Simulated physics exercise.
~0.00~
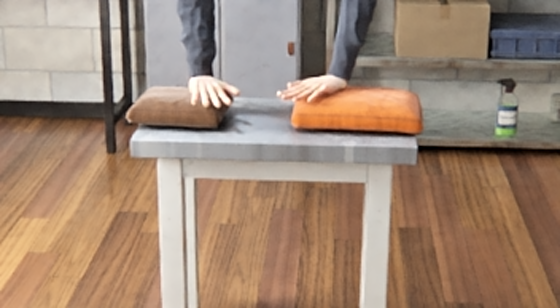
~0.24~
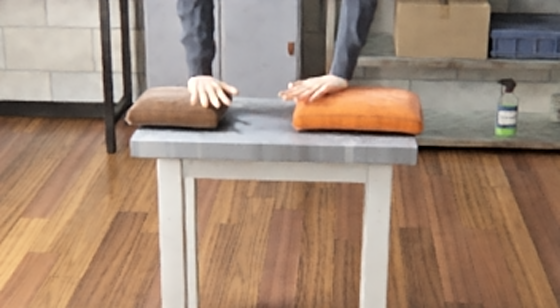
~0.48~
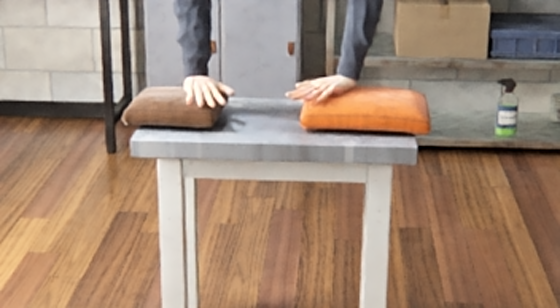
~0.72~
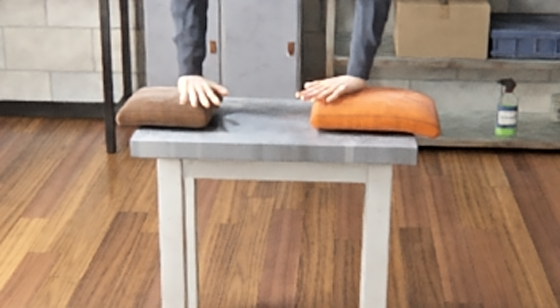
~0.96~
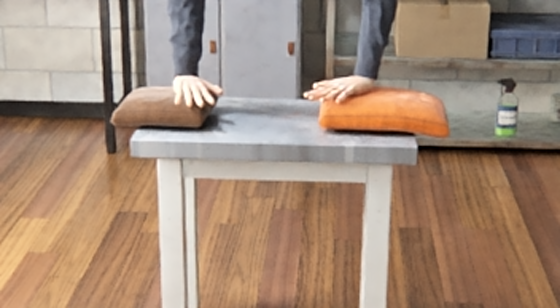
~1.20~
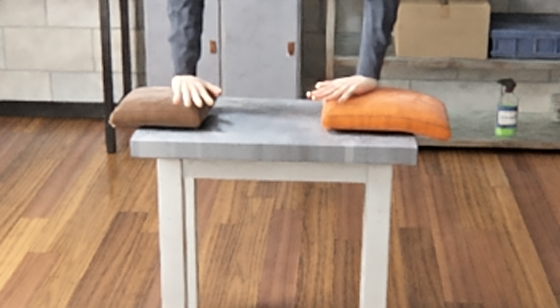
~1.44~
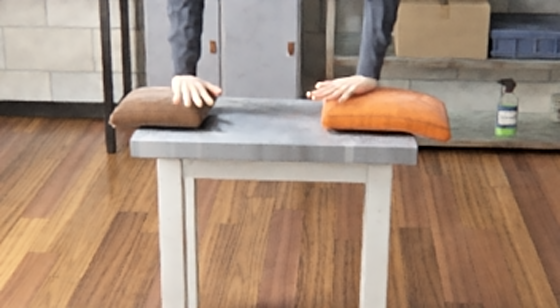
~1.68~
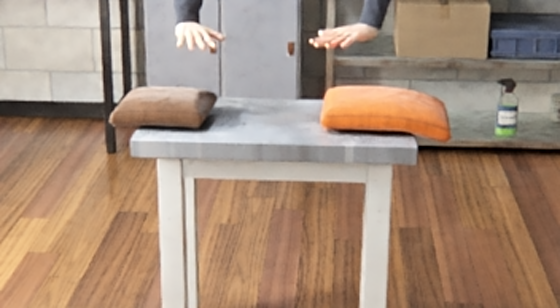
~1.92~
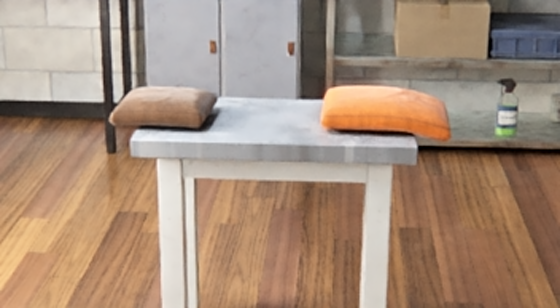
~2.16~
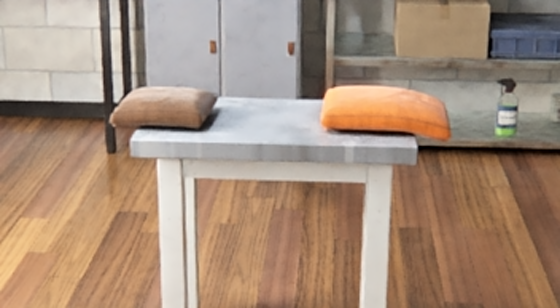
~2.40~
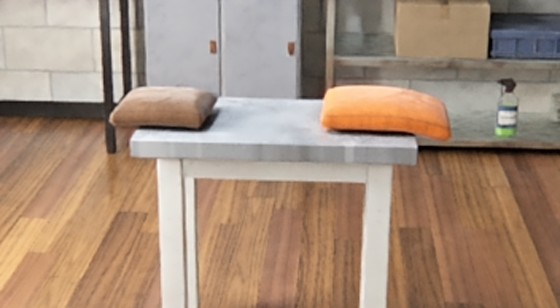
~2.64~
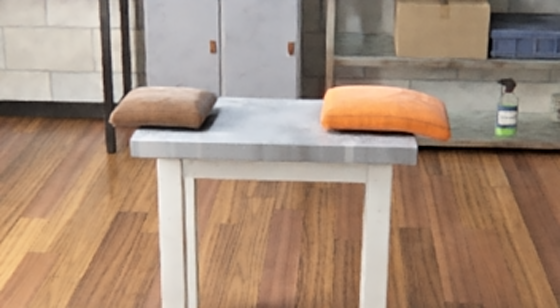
We see two hands resting on a brown sack and an orange pillow on a gray-topped bench, pushing them apart toward opposite ends. The hands then lift off and withdraw from view, and both soft objects stay in place on the bench.
